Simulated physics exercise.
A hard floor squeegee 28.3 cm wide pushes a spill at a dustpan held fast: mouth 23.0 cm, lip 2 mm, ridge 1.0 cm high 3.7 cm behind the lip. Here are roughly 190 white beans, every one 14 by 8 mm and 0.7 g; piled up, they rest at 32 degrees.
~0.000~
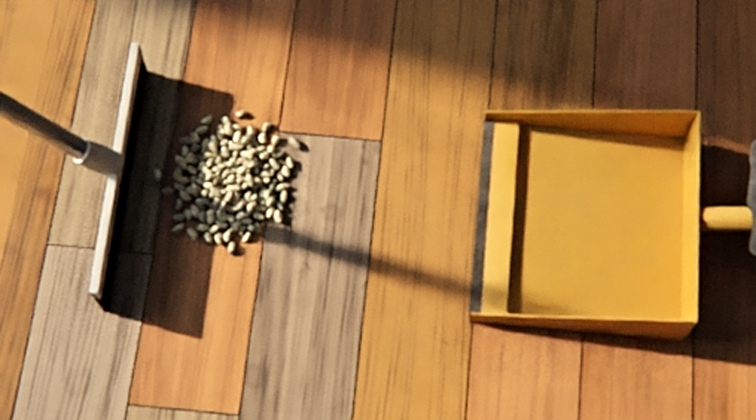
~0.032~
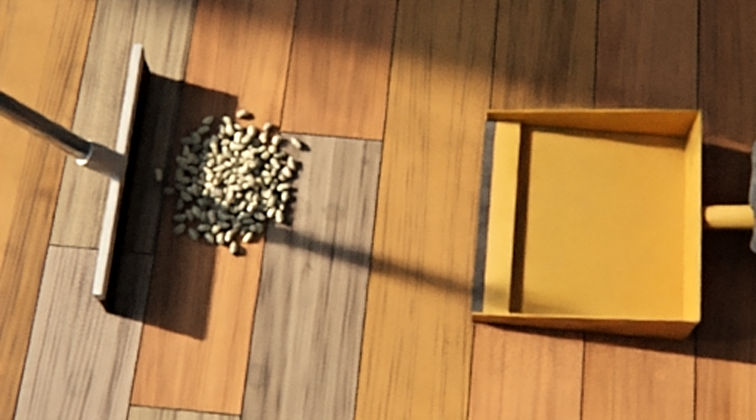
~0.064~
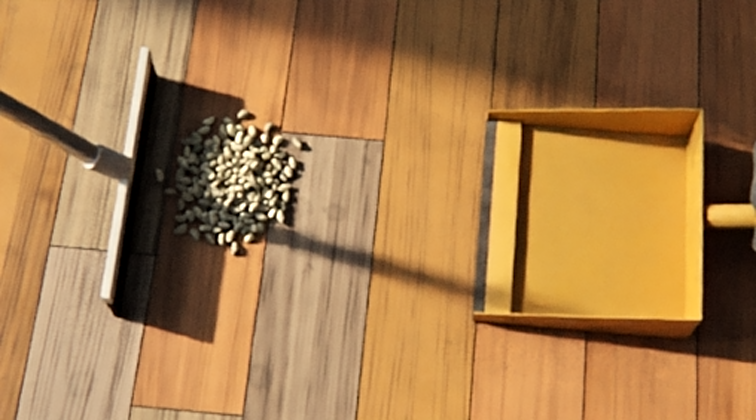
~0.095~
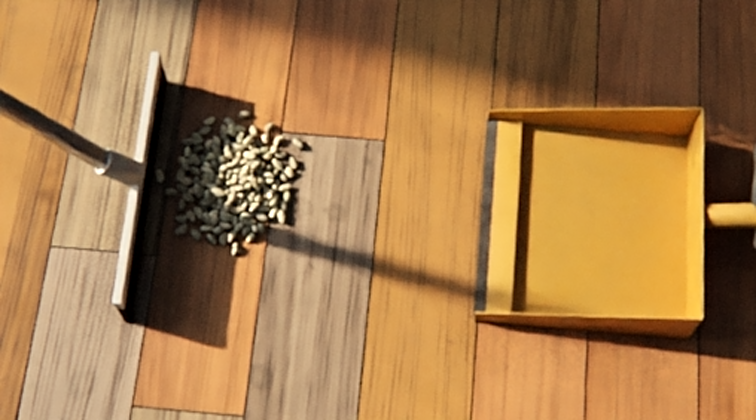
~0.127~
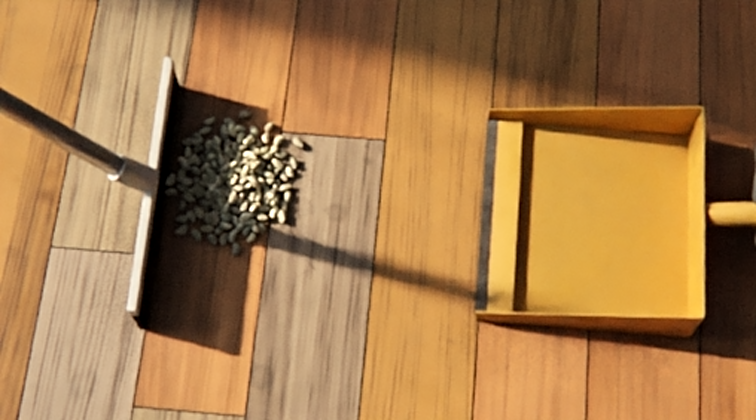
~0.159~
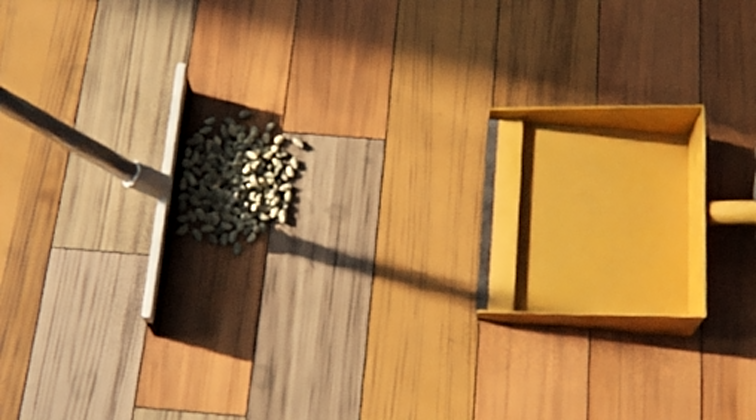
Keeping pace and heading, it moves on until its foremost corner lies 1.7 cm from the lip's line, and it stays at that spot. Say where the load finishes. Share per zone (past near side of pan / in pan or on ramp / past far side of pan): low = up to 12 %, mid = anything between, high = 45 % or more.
Near side - mid, pan - mid, far side - low.
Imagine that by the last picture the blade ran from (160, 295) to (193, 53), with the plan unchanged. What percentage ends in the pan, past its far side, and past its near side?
The pan gets 55, the far side 10 and the near side 5.
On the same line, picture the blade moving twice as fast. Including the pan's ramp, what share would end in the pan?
About 40 per cent.
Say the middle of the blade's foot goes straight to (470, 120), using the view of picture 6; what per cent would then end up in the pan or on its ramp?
I'd expect around 40 per cent.
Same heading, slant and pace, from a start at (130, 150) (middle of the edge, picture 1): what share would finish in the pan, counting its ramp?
Roughly 35 percent would end up there.
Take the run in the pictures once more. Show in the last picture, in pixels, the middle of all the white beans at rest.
Look around (479, 248) in the last picture.
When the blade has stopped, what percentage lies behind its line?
25 %.
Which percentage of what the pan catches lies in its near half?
Share: Approx. 90 %.
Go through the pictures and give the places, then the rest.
Blade from (96, 293) to (137, 51), moved 0.0 cm, 0 of the pieces shifted so far; middle of the pieces at (228, 180); pan at (599, 229), in the first frame.
Blade from (100, 294) to (140, 52), moved 0.3 cm, 0 of the pieces shifted so far; middle of the pieces at (230, 180), in the second frame.
Blade from (108, 298) to (147, 56), moved 1.0 cm, 0 of the pieces shifted so far; middle of the pieces at (231, 181), in the third frame.
Blade from (119, 304) to (157, 60), moved 2.2 cm, 0 of the pieces shifted so far; middle of the pieces at (231, 181), in the fourth frame.
Blade from (134, 310) to (170, 66), moved 3.8 cm, 1 of the pieces shifted so far; middle of the pieces at (232, 181), in the fifth frame.
Blade from (148, 317) to (183, 72), moved 5.4 cm, 15 of the pieces shifted so far; middle of the pieces at (233, 180); pan at (605, 225). The blade's pace is about 0.50 m/s, heading 21 degrees towards the viewer's side, in the sixth frame.
After 0.48 s, middle of the blade 18 cm from the lip; 0 % over the lip, far side 5 %, near side 5 %.
Then, at 0.70 s, middle of the blade 8 cm from the lip; 0 % over the lip, far side 5 %, near side 10 %.
Then, at 1.03 s, middle of the blade 2 cm from the lip; 30 % over the lip, far side 5 %, near side 15 %.
In the end, at 2.7 s, near side 15 %, pan 30 %, far side 5 %, in front of the lip or behind the blade 50 %.
